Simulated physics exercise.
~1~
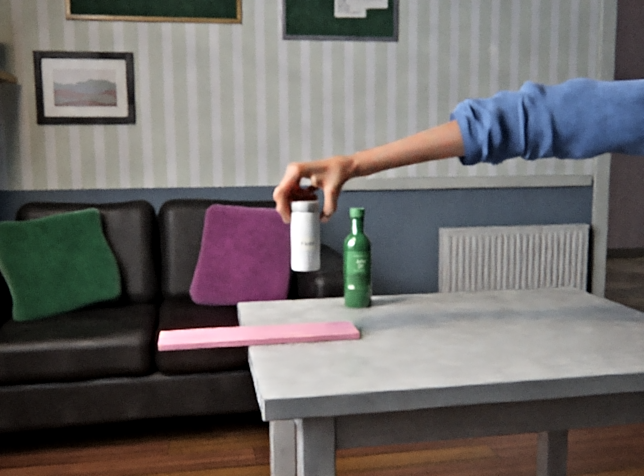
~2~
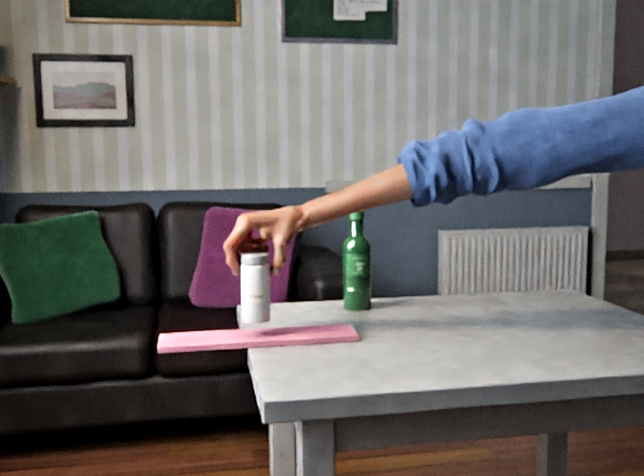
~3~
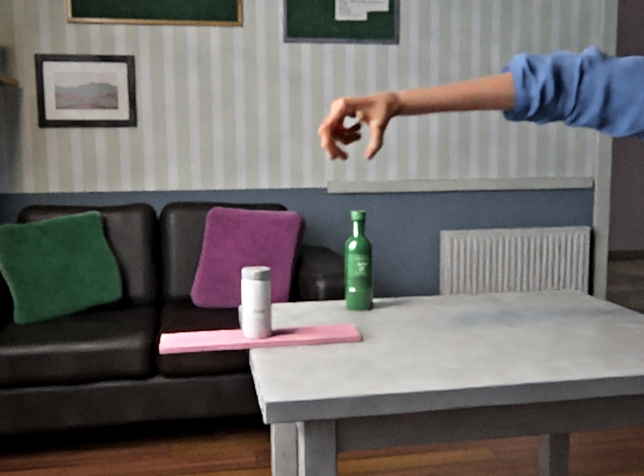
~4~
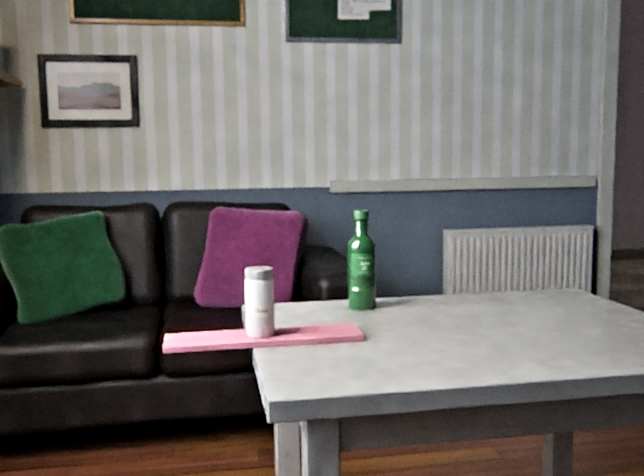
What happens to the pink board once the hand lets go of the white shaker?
The pink board keeps its balance and stays on the table, with the white shaker standing upright on it.
